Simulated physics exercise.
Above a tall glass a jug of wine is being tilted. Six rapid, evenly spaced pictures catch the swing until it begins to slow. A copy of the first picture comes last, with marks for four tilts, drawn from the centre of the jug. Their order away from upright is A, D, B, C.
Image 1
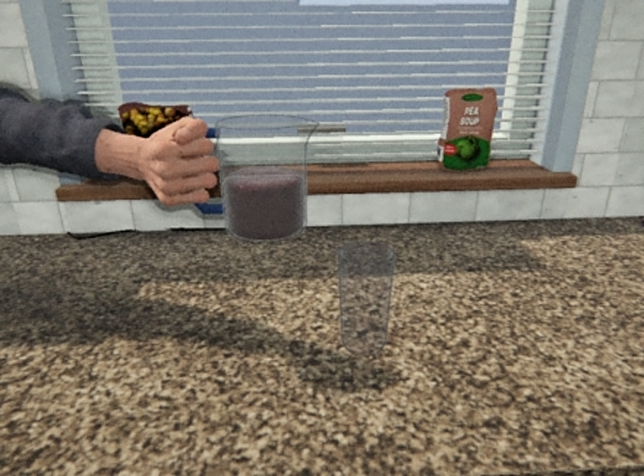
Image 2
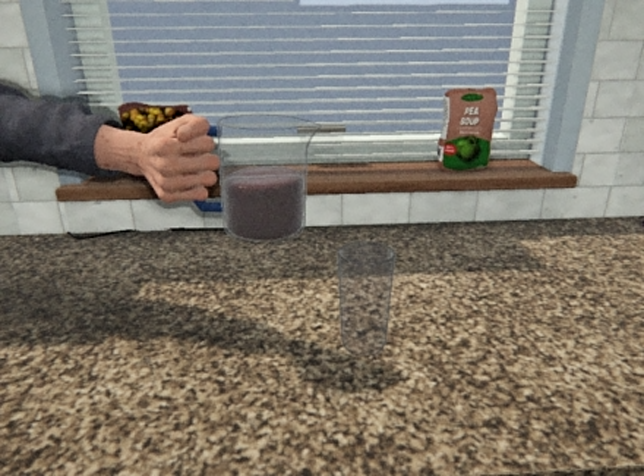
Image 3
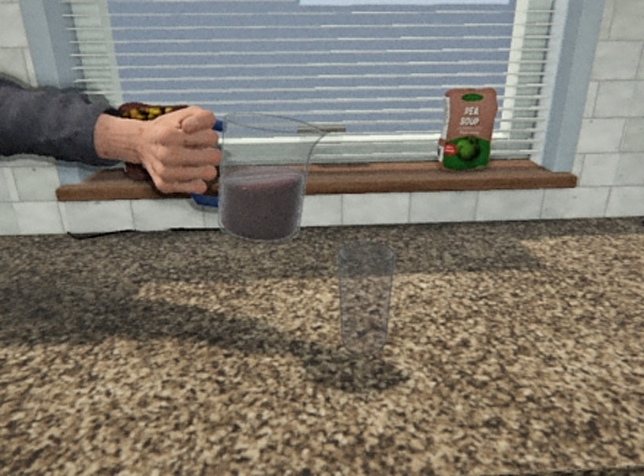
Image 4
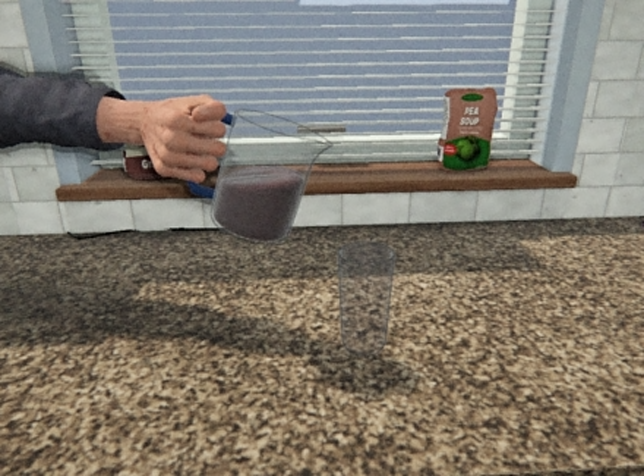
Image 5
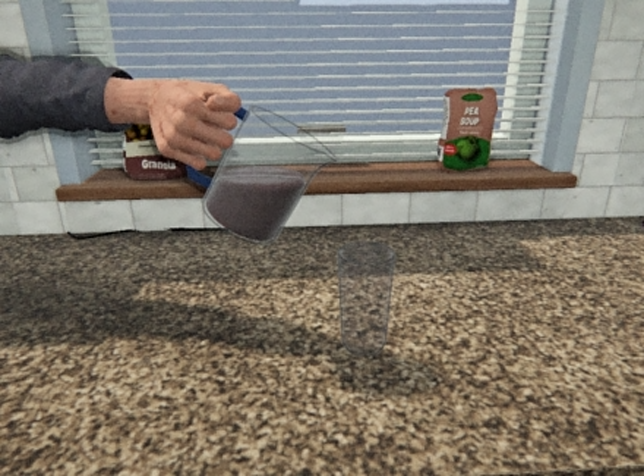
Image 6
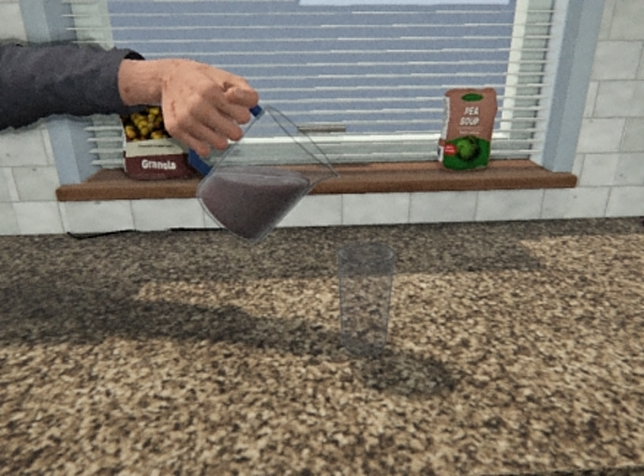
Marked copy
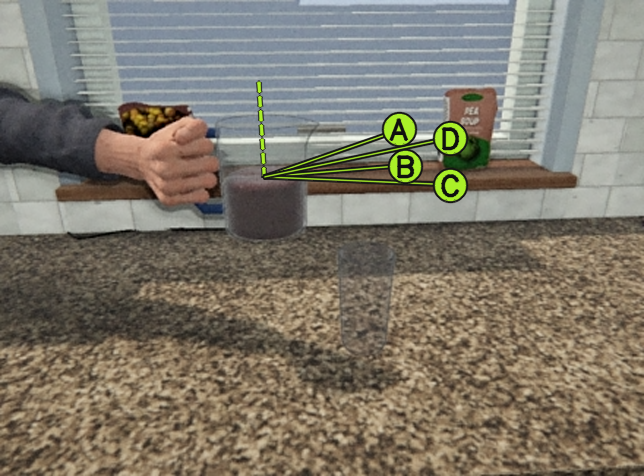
A hand held a clear jug of dark purplish liquid above a tall empty glass on a speckled counter, then gradually tilted it to the right, with nothing leaving the jug.
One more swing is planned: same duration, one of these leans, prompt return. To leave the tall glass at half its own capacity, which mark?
The best mark is D.
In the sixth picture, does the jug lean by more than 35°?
Yes, it does.
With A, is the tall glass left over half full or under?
Under.
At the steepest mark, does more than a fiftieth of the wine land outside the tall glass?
Yes.
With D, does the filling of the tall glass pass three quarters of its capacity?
No.
On the marked copy, A at (383, 135); B at (388, 166); C at (433, 184); D at (434, 141).
If A is chosen, the tall glass ends with about 33 % of what it can hold; 3 % of the wine is spilt.
If B is chosen, the tall glass ends with about 62 % of what it can hold; 6 % of the wine is spilt.
If C is chosen, the tall glass ends with about 69 % of what it can hold; 12 % of the wine is spilt.
If D is chosen, the tall glass ends with about 49 % of what it can hold; 3 % of the wine is spilt.
